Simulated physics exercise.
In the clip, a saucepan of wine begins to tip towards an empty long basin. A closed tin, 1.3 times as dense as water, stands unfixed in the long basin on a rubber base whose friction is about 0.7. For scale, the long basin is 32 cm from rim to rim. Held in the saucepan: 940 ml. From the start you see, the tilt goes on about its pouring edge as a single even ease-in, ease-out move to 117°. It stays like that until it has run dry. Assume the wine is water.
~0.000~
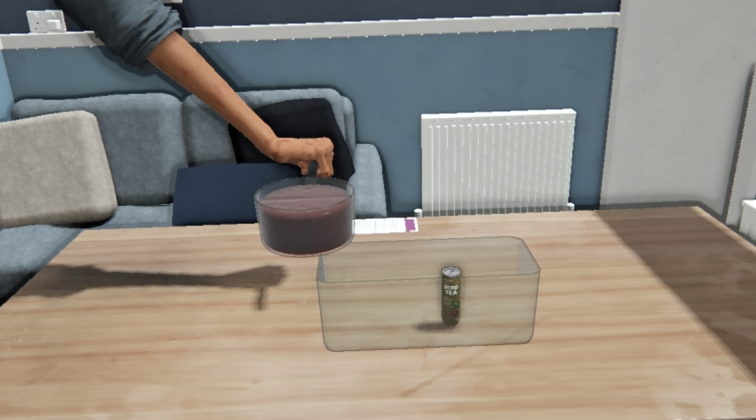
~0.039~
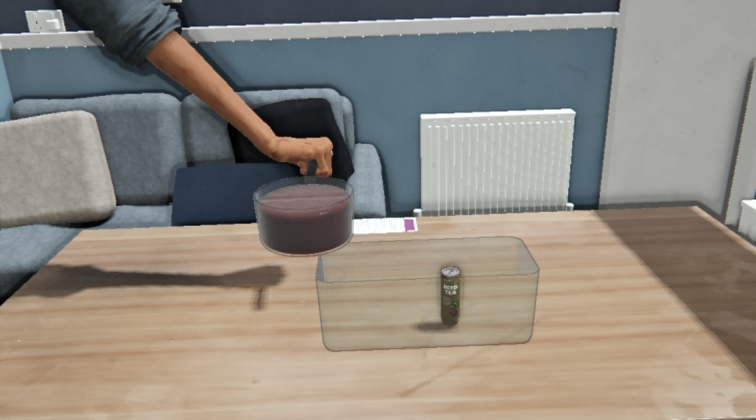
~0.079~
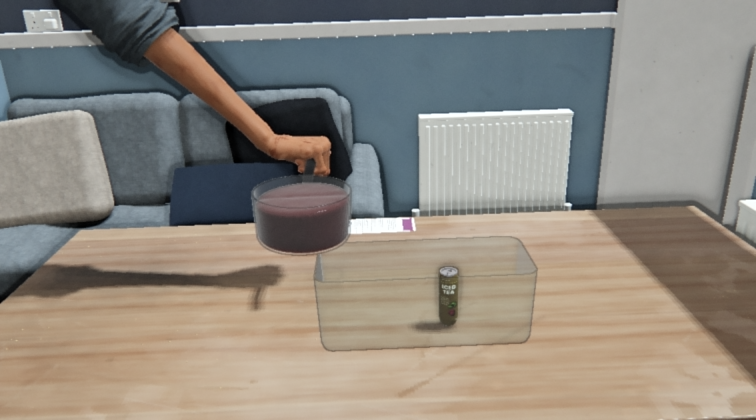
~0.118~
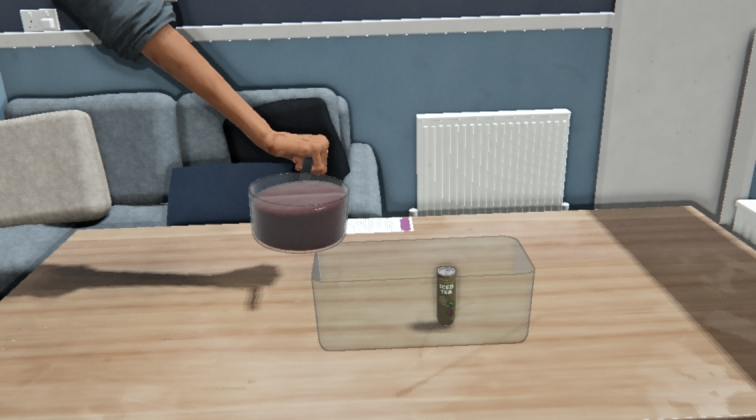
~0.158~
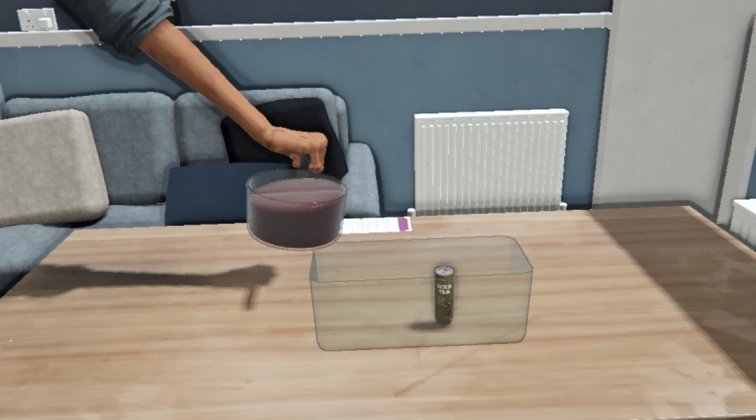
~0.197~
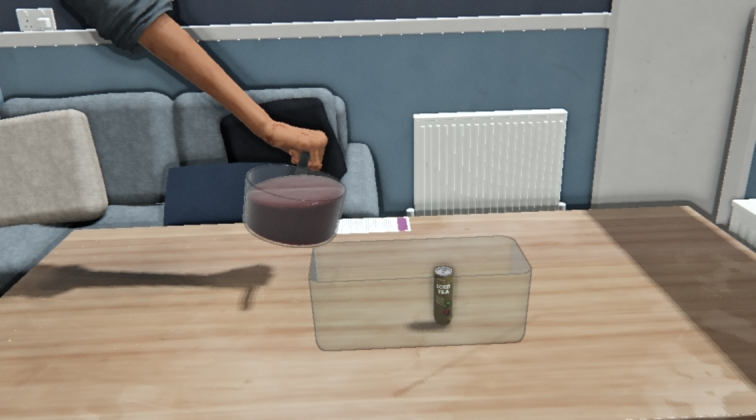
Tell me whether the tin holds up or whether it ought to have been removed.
It capsizes.
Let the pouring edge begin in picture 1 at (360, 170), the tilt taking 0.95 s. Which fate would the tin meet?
After that, the tin overturns.
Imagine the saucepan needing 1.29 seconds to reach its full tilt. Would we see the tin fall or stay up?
Result: Tin tipped over.
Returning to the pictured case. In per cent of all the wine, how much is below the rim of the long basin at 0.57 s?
About 8%.
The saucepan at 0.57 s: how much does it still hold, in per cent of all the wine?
54 %.
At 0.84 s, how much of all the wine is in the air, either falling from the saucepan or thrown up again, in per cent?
Estimate: About 12 in a hundred.
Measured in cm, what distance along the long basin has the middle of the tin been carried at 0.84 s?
Centre to centre, close to 4 cm.
Then, 0.57 s in, the tilt is 78° and 53 per cent is still to pour; the tin stands where it began.
Then, 0.84 s in, the tilt is 114° and 4 per cent is still to pour; the tin leans 42°.
Then, 1.12 s in, the tilt is 117° and 0 per cent is still to pour; the tin lies on its side.
Then, 1.43 s in, the tilt is 117° and 0 per cent is still to pour; the tin lies on its side.
Finally, the tin lies on its side.
